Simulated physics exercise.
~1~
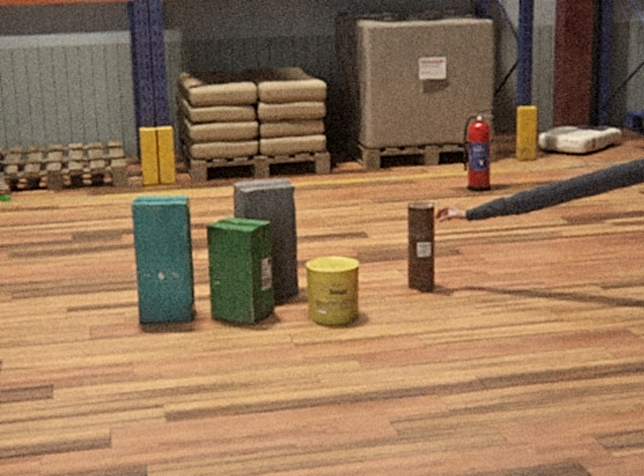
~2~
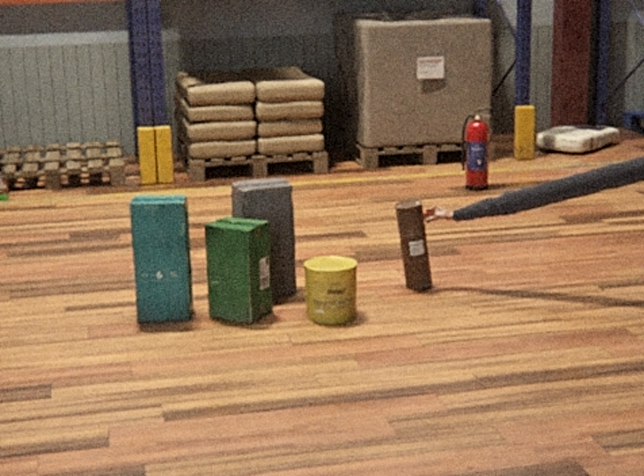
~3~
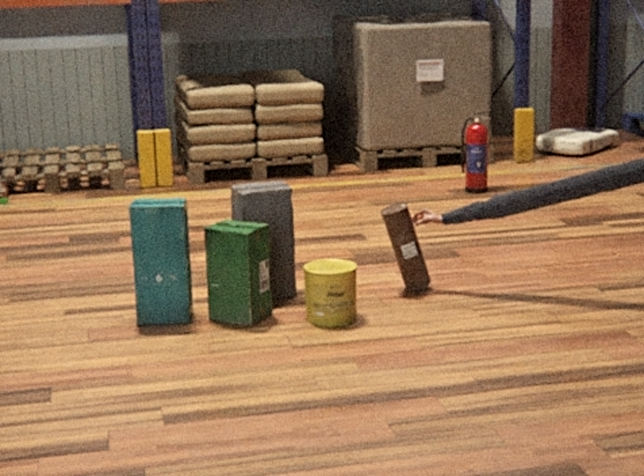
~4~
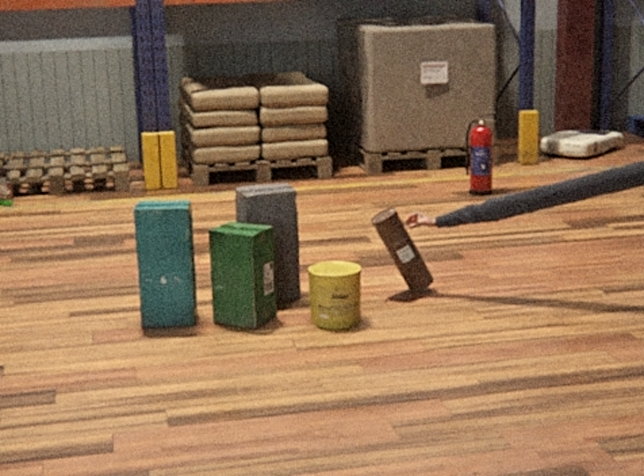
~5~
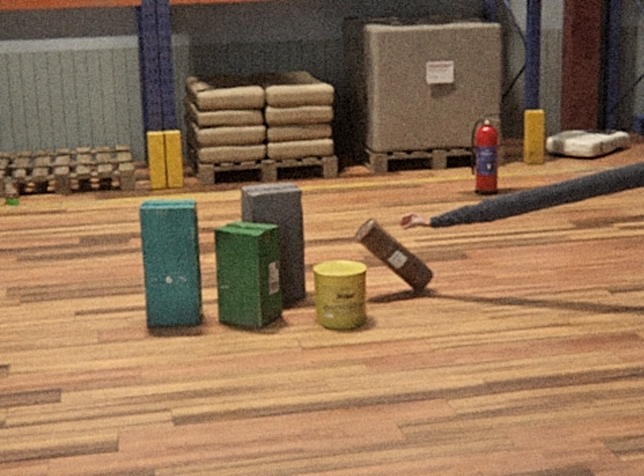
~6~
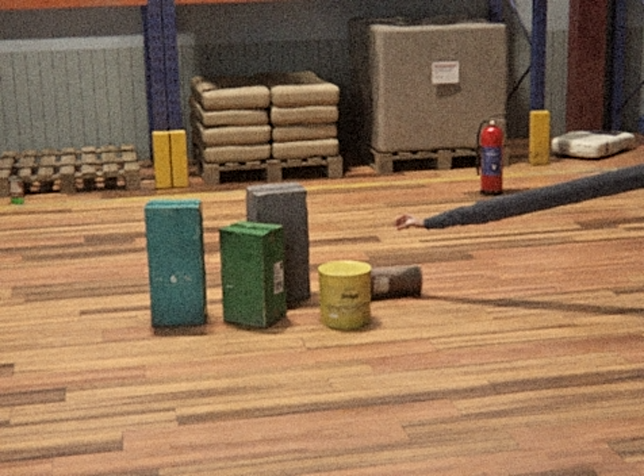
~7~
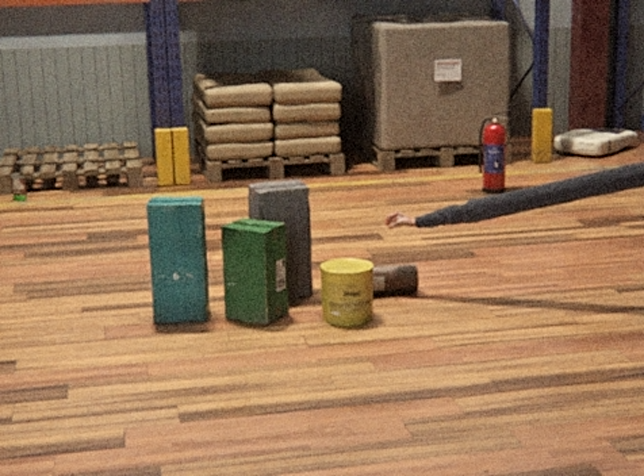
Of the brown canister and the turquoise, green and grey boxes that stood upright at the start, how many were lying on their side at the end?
Just one of them was lying on its side, the brown canister. The turquoise, green and grey boxes were still standing.
